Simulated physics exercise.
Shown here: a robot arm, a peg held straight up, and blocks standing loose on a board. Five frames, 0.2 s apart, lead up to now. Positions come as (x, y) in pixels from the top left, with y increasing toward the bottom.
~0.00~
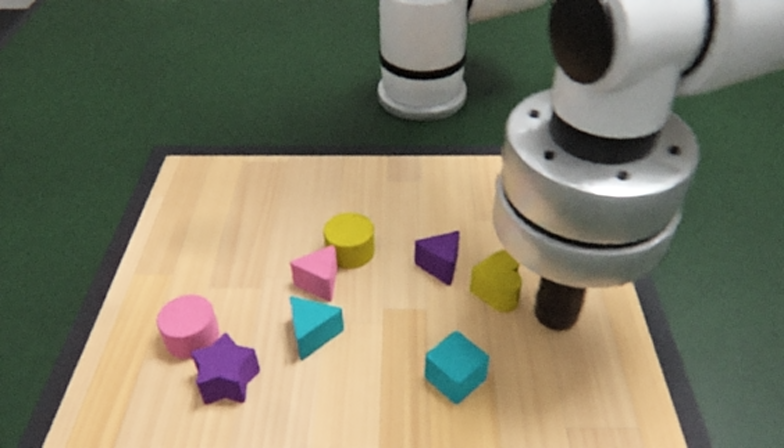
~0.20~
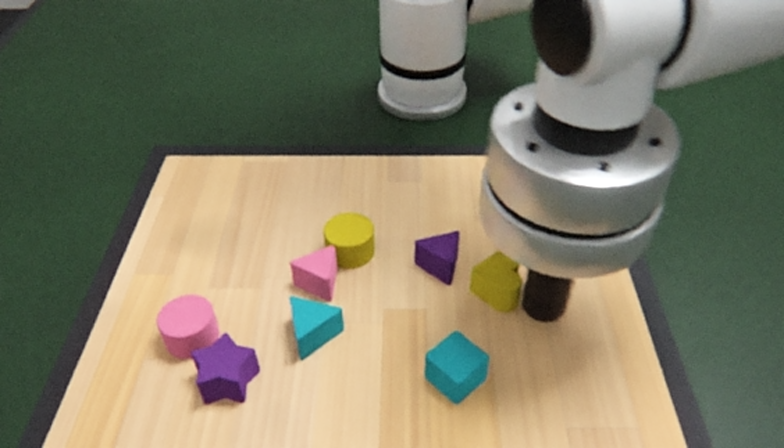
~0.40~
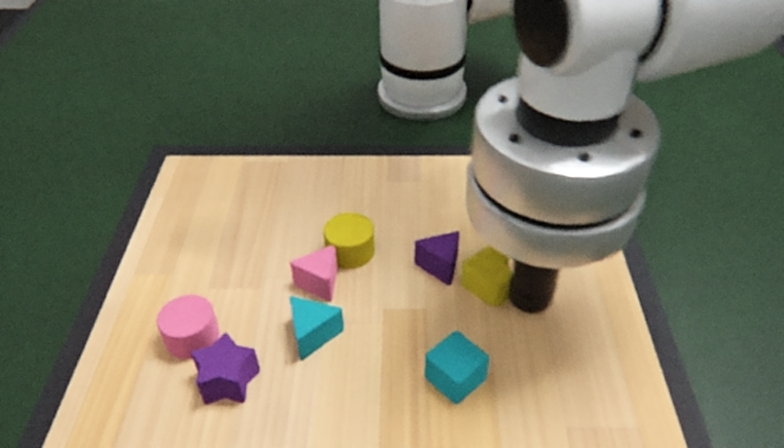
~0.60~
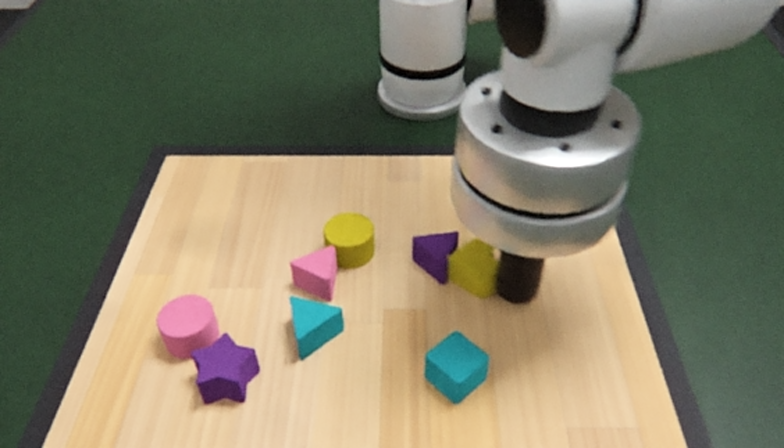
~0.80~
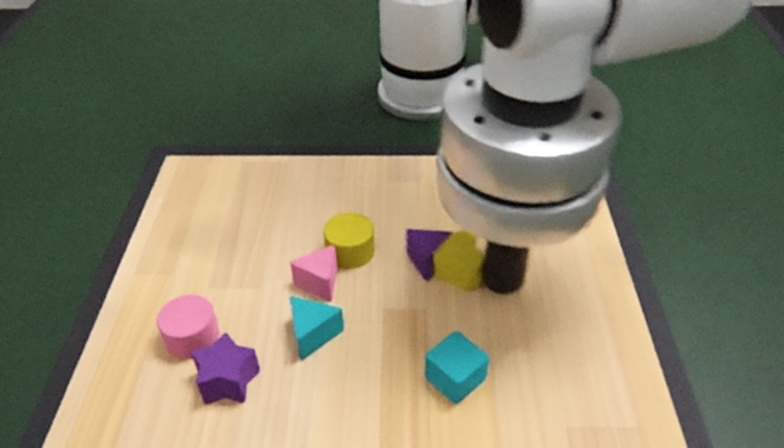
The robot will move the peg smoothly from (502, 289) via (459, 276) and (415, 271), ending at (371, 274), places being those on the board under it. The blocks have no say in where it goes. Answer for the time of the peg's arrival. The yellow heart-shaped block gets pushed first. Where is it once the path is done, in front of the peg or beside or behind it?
Beside or behind it.
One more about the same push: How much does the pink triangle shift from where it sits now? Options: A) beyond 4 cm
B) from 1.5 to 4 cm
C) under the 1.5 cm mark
The answer is C.
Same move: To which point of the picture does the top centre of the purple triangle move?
For the centre of its top, I'd go with (378, 197).
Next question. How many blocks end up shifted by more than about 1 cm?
The answer is three or more blocks, counting only moves over 1 cm.
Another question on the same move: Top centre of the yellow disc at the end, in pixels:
About (321, 221).
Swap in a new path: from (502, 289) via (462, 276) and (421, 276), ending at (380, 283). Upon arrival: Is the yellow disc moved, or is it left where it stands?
By then it is displaced.
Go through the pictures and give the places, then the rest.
The first frame shows lower end of the peg at (556, 314), tops of blocks, pink triangle at (317, 261), yellow disc at (349, 228), purple triangle at (442, 244), yellow heart-shaped block at (501, 269).
The second frame shows peg at (543, 306), blocks as before.
The third frame shows peg at (530, 298), yellow heart-shaped block at (492, 263).
The fourth frame shows peg at (517, 289), purple triangle at (439, 243), yellow heart-shaped block at (478, 255).
The fifth frame shows peg at (503, 280), pink triangle at (317, 261), yellow disc at (349, 228), purple triangle at (429, 239), yellow heart-shaped block at (462, 249).
On the path given first. One third of the way, peg at (458, 266); purple triangle at (393, 220); yellow heart-shaped block at (421, 234).
Two thirds of the way, peg at (414, 262); yellow disc at (337, 225); purple triangle at (377, 202), turned 40° clockwise; yellow heart-shaped block at (390, 224), turned 45° clockwise.
At the end, peg at (370, 265); pink triangle not moved; yellow disc at (321, 221); purple triangle at (378, 197), turned 55° clockwise; yellow heart-shaped block at (368, 225), turned 95° clockwise.
